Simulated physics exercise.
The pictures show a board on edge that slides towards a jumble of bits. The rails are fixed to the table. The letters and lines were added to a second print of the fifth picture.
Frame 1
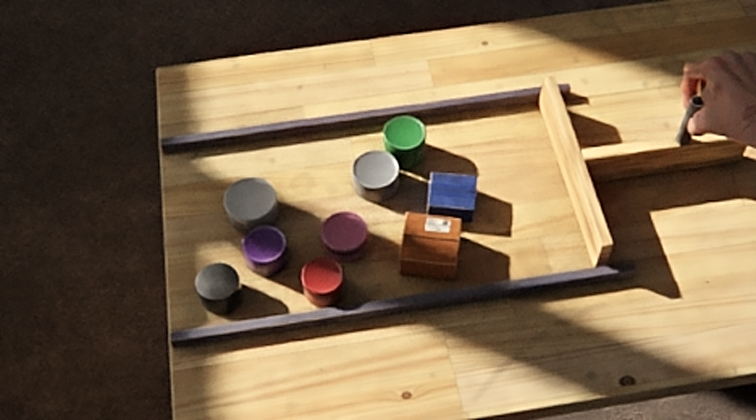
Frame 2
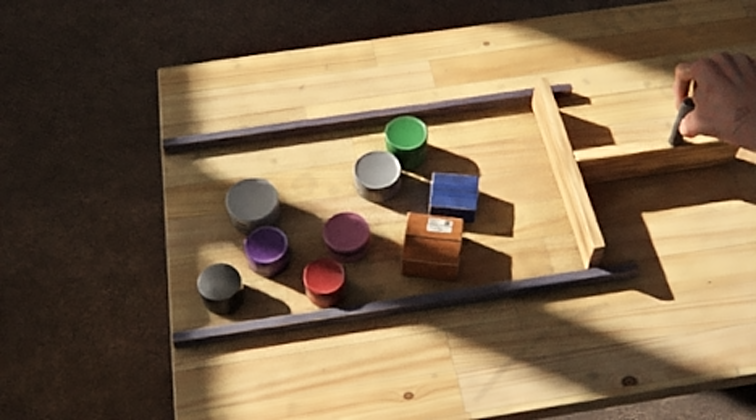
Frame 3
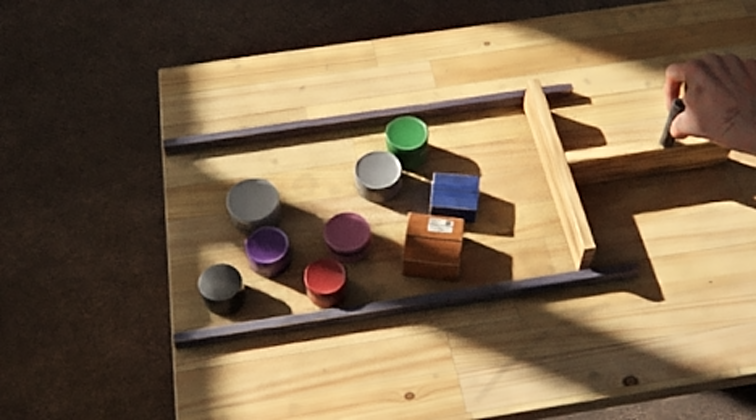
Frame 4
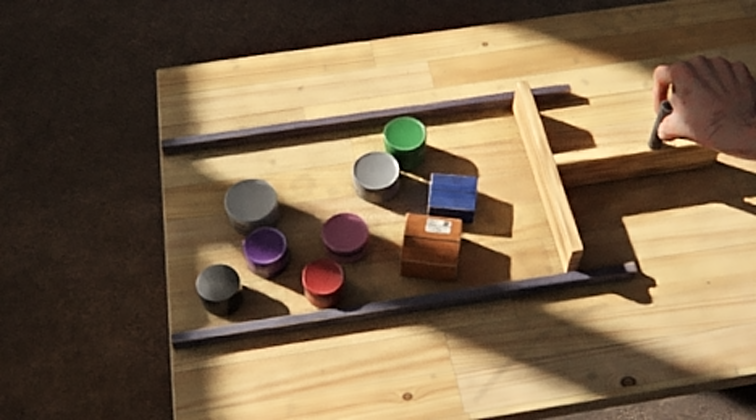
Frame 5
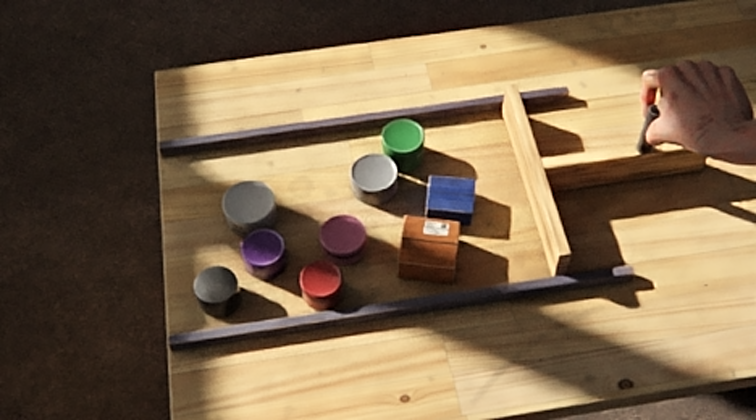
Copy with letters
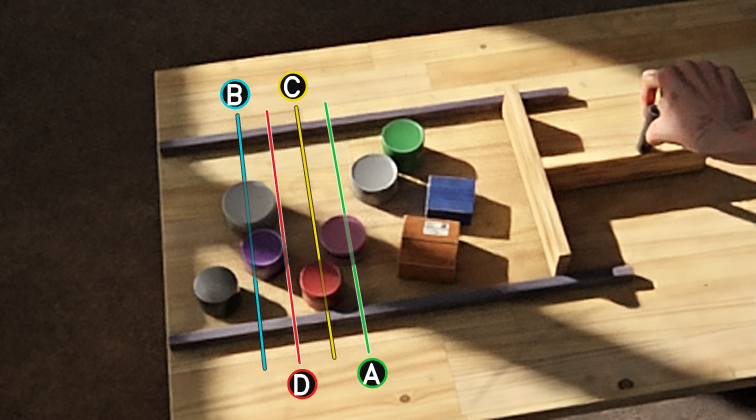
In this clip, a hand at the right slides an upright wooden board a short way left between two dark rails on a tabletop, while the colourful round containers and two boxes in front of it stay still.
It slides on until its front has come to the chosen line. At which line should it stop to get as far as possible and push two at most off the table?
As far as mark B.
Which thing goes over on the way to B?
The black tin goes over.
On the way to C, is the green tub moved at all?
Yes.
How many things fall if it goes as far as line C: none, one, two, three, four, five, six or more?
By then, none.
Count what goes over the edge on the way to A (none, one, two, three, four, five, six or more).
The count is none.
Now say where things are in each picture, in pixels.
The first picture shows blue box (452, 197); grey tub (375, 176); black tin (220, 288).
The second picture shows board (569, 157); red jar (326, 283).
The third picture shows board (560, 158); orange box (434, 247).
The fourth picture shows board (548, 160); pink tub (346, 238).
The fifth picture shows board (537, 164); blue box (451, 201); grey tub (374, 179); black tin (218, 291).
On the marked copy, A at (345, 217); B at (250, 231); C at (314, 222); D at (282, 226).
With B. Early on, board (435, 179); green tub (395, 147); orange box (413, 255).
Further on, board (332, 194); black tin (211, 299); purple jar (223, 261).
At the end, board (251, 205); black tin over the edge; purple jar (167, 278); one fallen.
As for the rest, A is within the limit but short; C is within the limit but short; D is within the limit but short.
